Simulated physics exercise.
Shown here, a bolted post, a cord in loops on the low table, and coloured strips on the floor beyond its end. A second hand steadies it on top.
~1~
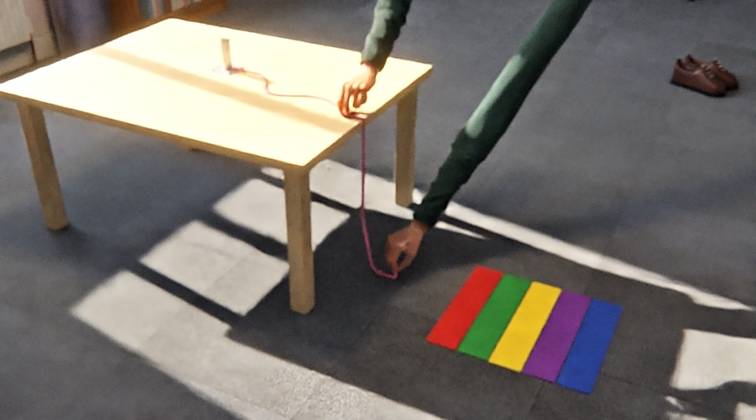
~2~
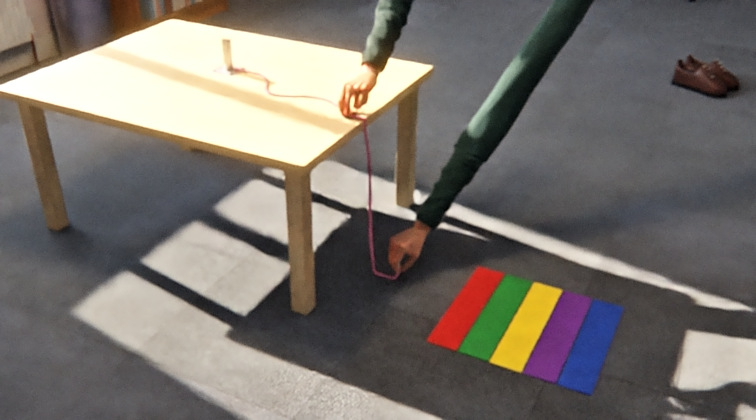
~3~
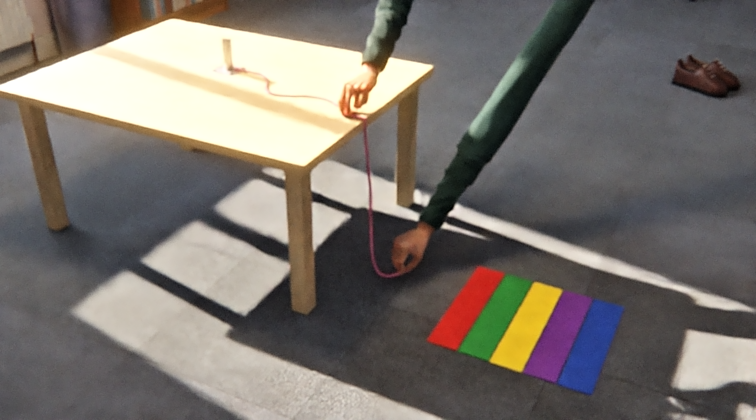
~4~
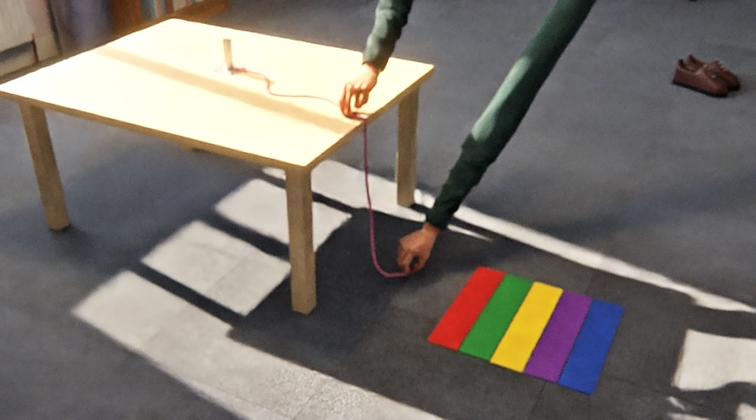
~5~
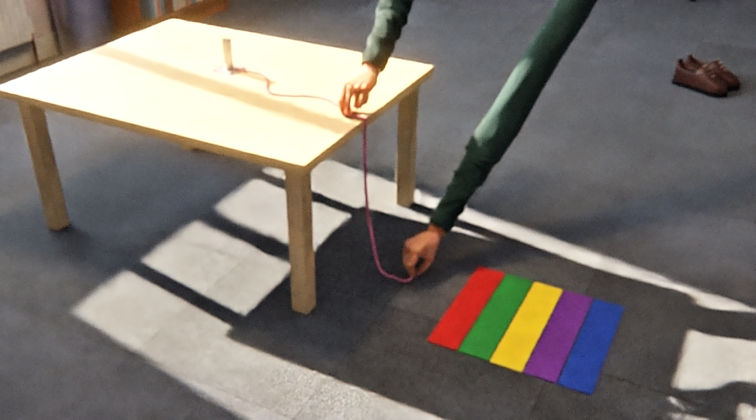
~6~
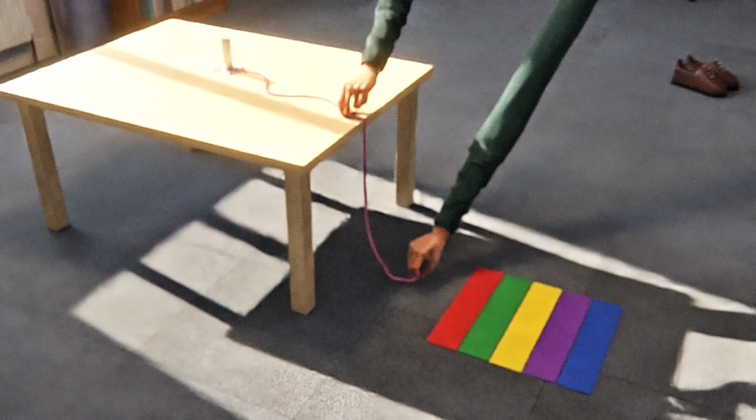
In the video, one hand rests at the edge of a low wooden table where a pink cord hangs over, while the other, holding the cord's lower end near the floor, shifts slightly right beside five coloured strips.
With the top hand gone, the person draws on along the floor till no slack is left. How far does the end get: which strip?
Over yellow.
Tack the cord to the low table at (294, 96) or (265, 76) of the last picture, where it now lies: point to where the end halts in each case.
In that order: (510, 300) and (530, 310).
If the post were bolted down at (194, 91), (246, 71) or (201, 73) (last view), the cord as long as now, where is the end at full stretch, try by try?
Near (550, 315), (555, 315) and (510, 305).
Early on, end near (475, 292); over red.
Midway, end near (511, 303); over green.
At the end of the slack, end near (533, 309); over yellow. The end stops over the yellow strip.
